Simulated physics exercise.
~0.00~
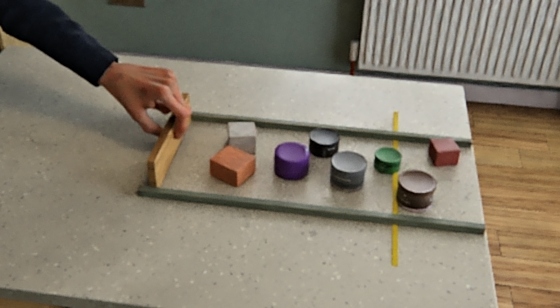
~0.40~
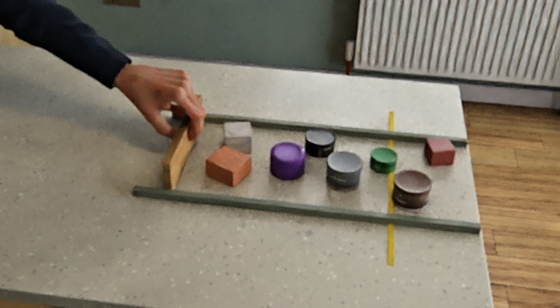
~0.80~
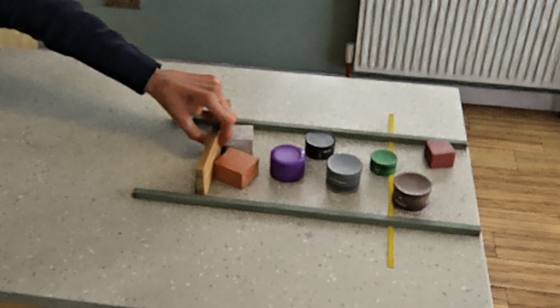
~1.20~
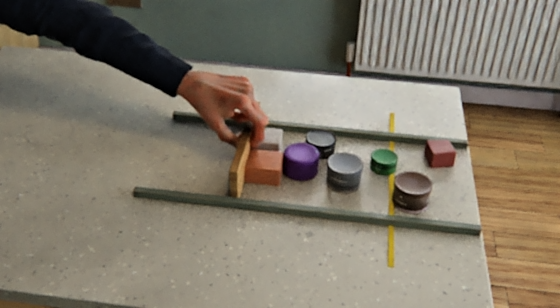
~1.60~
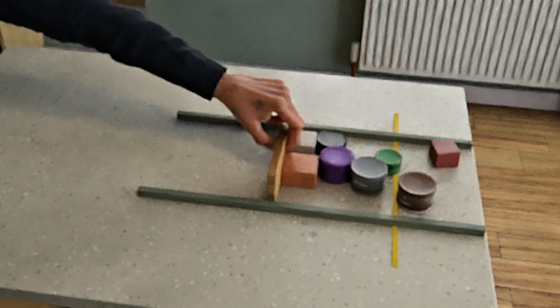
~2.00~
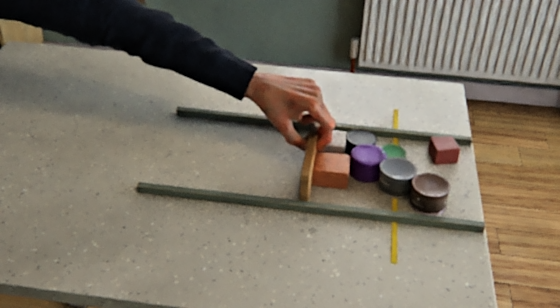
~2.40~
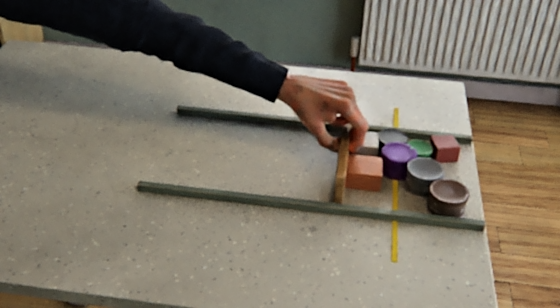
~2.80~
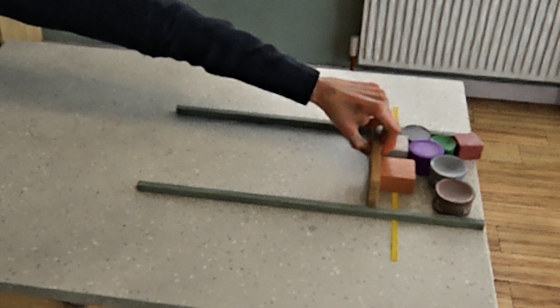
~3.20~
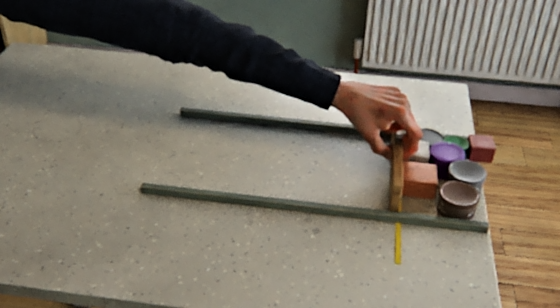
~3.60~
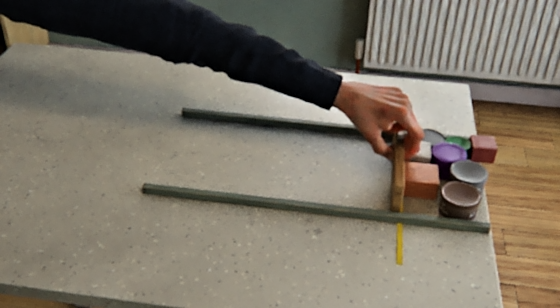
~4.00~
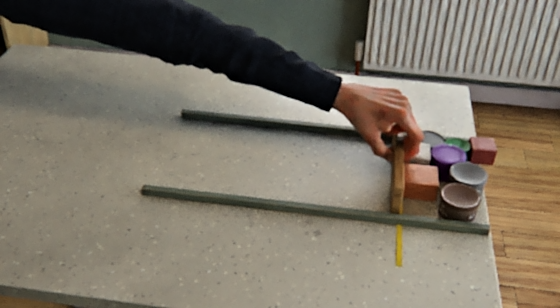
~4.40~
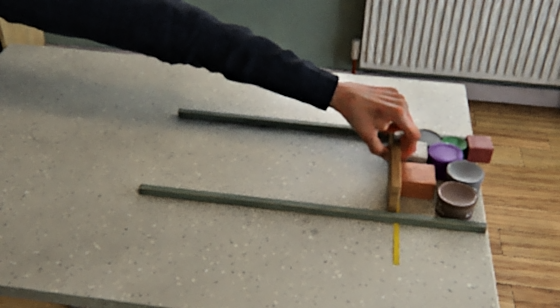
The clip shows a hand sliding an upright wooden board rightward between two rails on a speckled table, gathering blocks and small round containers and pushing them past a yellow tape strip, then holding the board still at the tape with the objects clustered near the table's edge, none fallen.
